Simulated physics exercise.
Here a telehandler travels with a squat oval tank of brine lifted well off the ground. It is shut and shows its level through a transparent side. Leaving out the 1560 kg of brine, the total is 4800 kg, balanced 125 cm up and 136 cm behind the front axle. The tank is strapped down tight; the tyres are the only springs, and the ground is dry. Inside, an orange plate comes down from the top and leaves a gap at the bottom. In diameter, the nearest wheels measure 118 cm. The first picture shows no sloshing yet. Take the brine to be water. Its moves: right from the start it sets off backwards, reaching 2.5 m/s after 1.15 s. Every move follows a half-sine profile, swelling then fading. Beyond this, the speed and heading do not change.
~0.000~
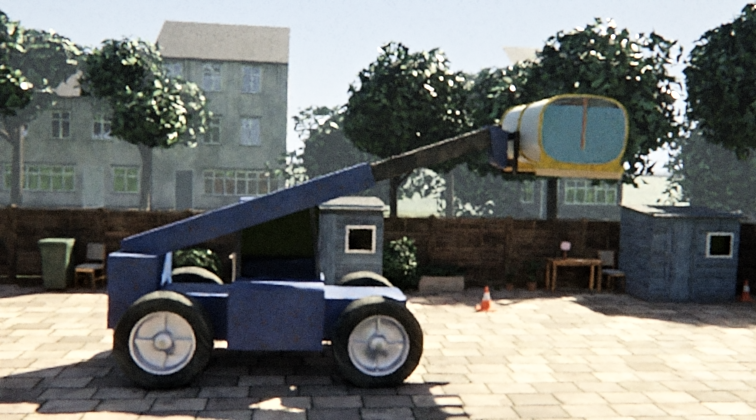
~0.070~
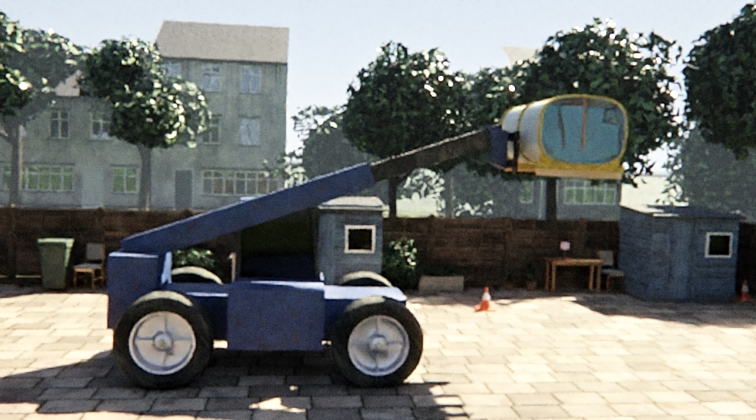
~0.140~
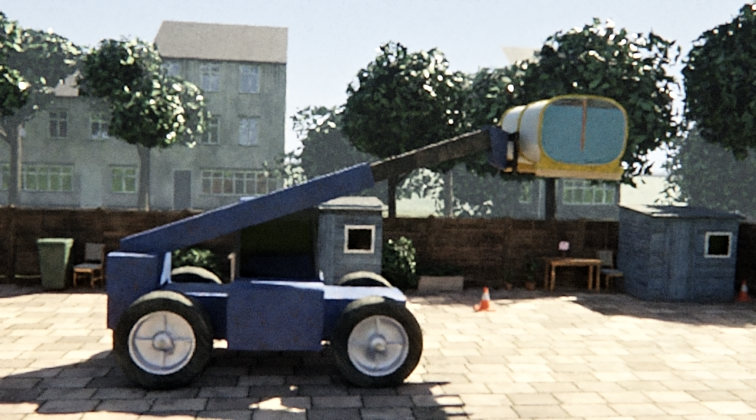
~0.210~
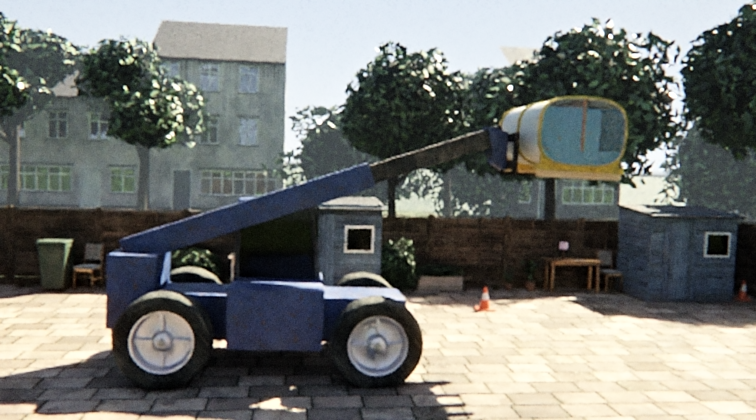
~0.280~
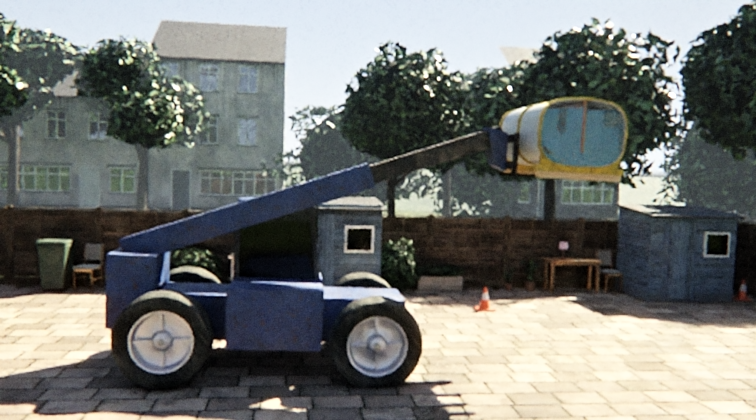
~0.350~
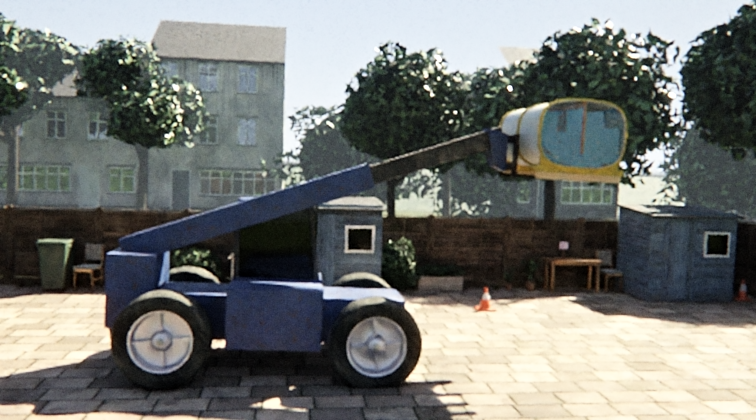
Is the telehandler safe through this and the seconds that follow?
Tipped over.
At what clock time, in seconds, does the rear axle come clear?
It happens at roughly 0.45 s on the clock.
Then, 0.45 s in, the lean is 1° nose down, the rear 2 cm in the air; the liquid stands 65 cm at the back and 76 cm at the front.
Then, 0.95 s in, the lean is 6° nose down, the rear 26 cm in the air; the liquid stands 62 cm at the back and 78 cm at the front.
Then, 1.55 s in, the lean is 16° nose down, the rear 68 cm in the air; the liquid stands 62 cm at the back and 78 cm at the front.
Then, 2.70 s in, it has passed 50° nose down and is going over.
